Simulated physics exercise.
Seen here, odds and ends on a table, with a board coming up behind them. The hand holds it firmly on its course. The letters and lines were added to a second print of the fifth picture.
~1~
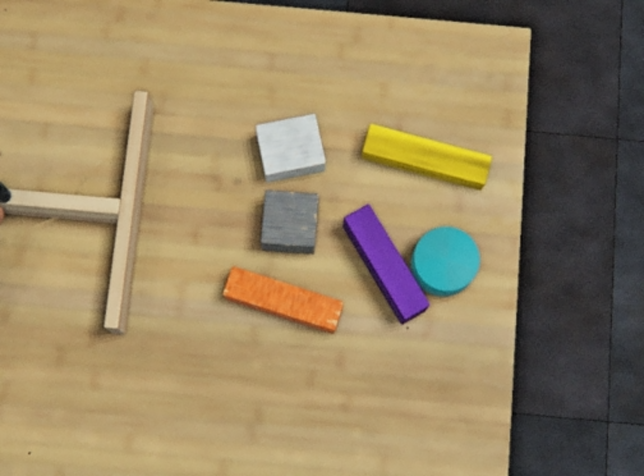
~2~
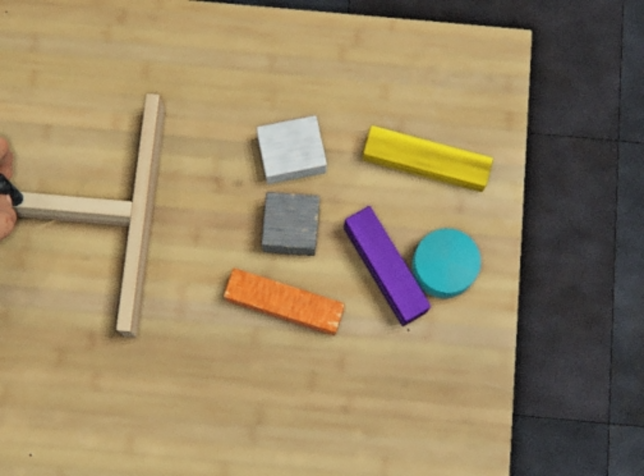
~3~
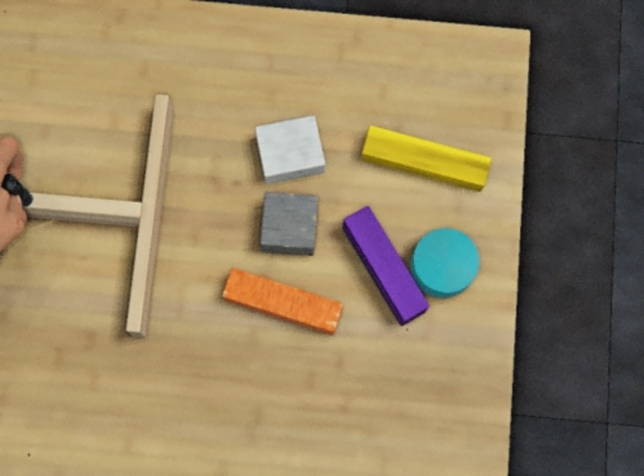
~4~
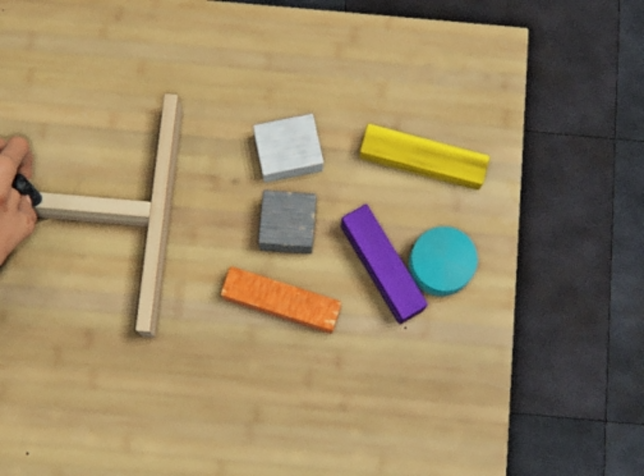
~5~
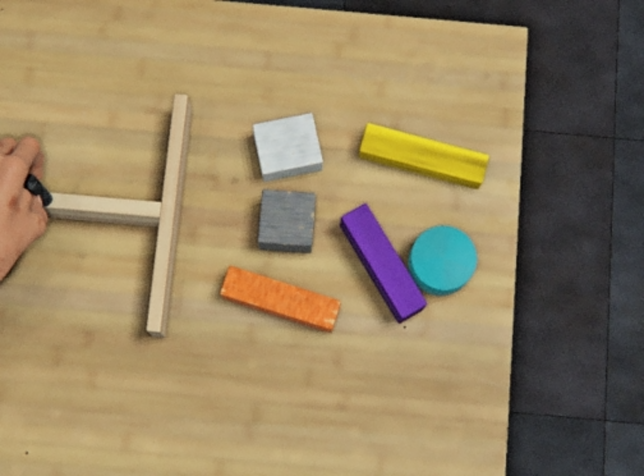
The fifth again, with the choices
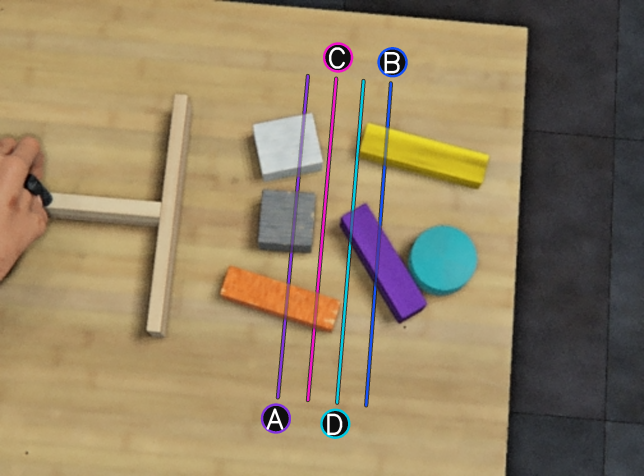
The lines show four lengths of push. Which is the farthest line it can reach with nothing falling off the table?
Line B.
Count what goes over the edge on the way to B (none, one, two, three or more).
The count is none.
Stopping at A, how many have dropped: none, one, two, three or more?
By then, none.
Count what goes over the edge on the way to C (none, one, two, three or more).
The count is none.
On the copy, A at (293, 232); B at (379, 239); C at (323, 234); D at (351, 237).
On B. First, board (245, 217); white block (296, 150); orange bar (307, 301).
Then, board (321, 224); turquoise tin (459, 262); yellow stick (459, 158).
Finally, board (375, 228); yellow stick (511, 158); turquoise tin (495, 266); nothing has fallen.
By contrast, A is safe but short; C is safe but short; D is safe but short.
